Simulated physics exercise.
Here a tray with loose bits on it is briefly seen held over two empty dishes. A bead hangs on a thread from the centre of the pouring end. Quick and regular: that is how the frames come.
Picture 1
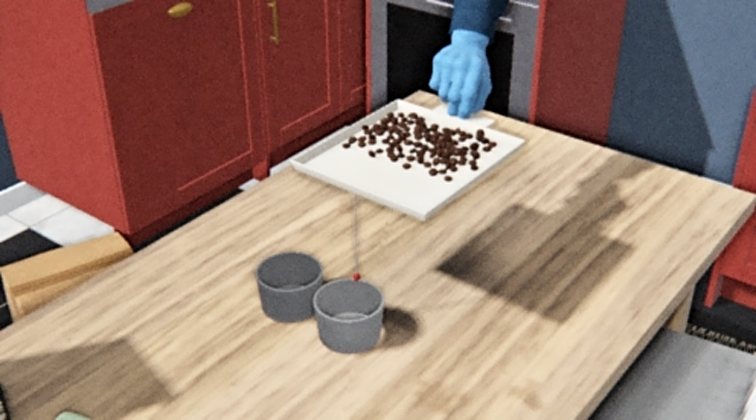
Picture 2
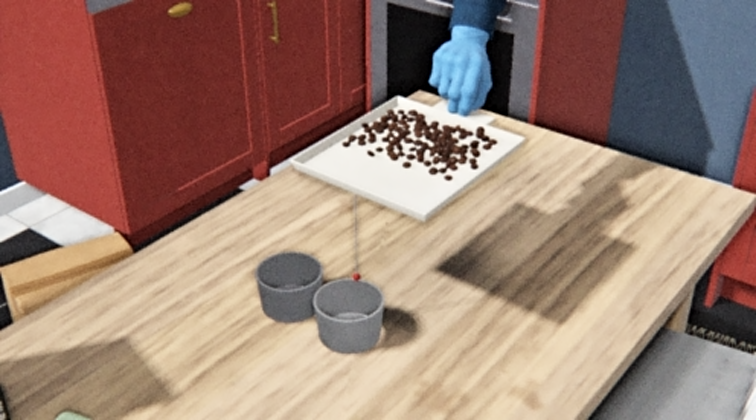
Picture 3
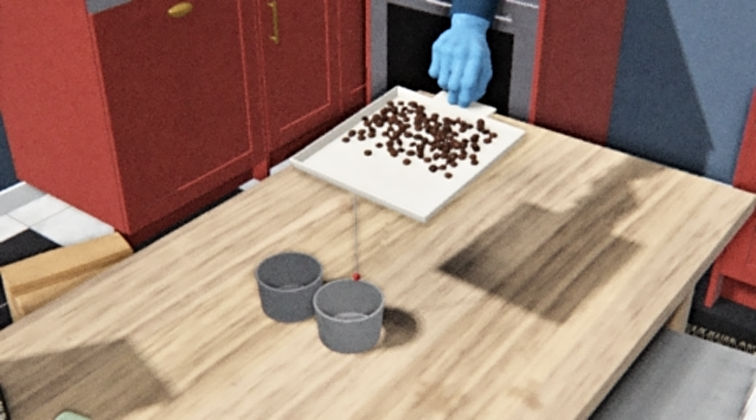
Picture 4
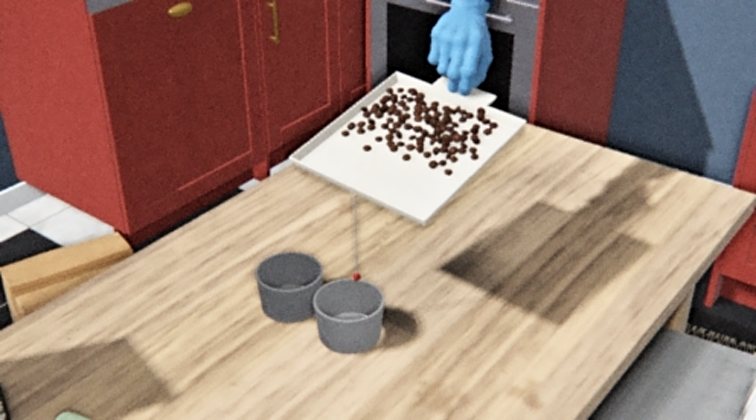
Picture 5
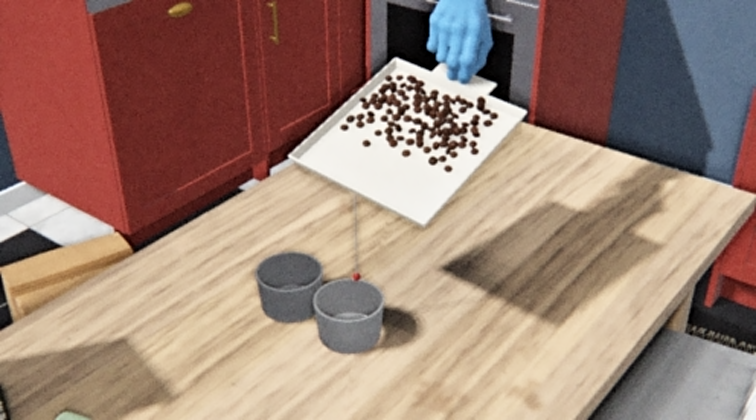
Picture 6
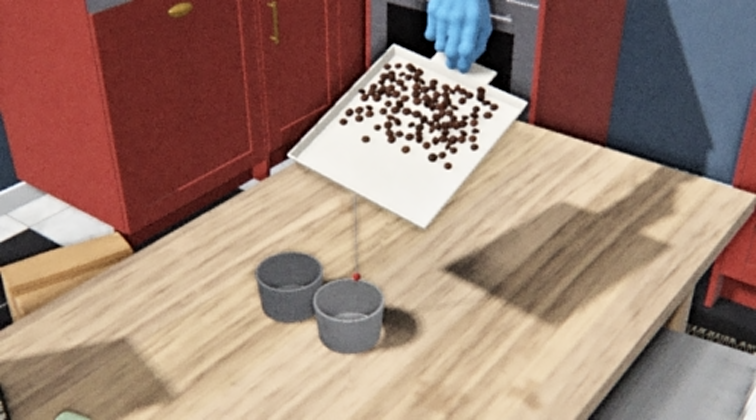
White tray of chocolate drops being raised at its far end by a blue-gloved hand, slanting toward two empty grey dishes.
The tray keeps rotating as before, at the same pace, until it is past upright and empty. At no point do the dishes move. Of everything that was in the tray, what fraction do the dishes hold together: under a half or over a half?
Together they hold under a half.
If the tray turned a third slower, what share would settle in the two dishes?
Roughly 20 %.
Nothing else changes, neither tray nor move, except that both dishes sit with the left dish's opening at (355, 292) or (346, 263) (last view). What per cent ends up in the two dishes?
First position: Some 50 %; second position: Some 10 %.
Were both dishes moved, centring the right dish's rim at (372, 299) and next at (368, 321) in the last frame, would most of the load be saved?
The pair would catch the lesser share the first time and the lesser share the second time.
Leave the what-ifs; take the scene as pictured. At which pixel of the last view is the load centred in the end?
Centre at rest, last view: Approx. (394, 377).
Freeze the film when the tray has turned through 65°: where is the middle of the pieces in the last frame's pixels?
Near (398, 201).
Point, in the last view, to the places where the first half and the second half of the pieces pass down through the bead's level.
Early half: (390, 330); late half: (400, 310).
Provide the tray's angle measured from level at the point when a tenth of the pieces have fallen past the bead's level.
It is at around 75 degrees by then.
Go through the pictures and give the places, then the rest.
In the first frame, corners of the pouring end at (296, 160) and (424, 211), level; middle of the load at (428, 138), flat chocolate drops; left dish at (268, 300); right dish at (327, 331); bead on its thread at (357, 277).
In the second frame, corners of the pouring end at (296, 160) and (424, 211), level; middle of the load at (428, 136).
In the third frame, corners of the pouring end at (295, 159) and (424, 213), tipped barely, lowest at the right corner; middle of the load at (429, 130).
In the fourth frame, corners of the pouring end at (295, 157) and (424, 217), tipped a little, lowest at the right corner; middle of the load at (428, 121).
In the fifth frame, corners of the pouring end at (294, 155) and (423, 220), tipped clearly, lowest at the right corner; middle of the load at (428, 112).
In the sixth frame, corners of the pouring end at (293, 154) and (423, 223), tipped clearly, lowest at the right corner; middle of the load at (427, 103); left dish at (268, 300); right dish at (327, 331).
Soon after the last picture, tray tipped steeply; most on the tray; a small part in the air.
A little later, tray tipped past a quarter turn; a stray few on the tray; a small part in the right dish; most outside both; a small part in the air.
Later still, tray tipped past a quarter turn; a small part in the right dish; nearly all outside both.
At rest, tray tipped past a quarter turn; a small part in the right dish; none in the left dish; nearly all outside both.
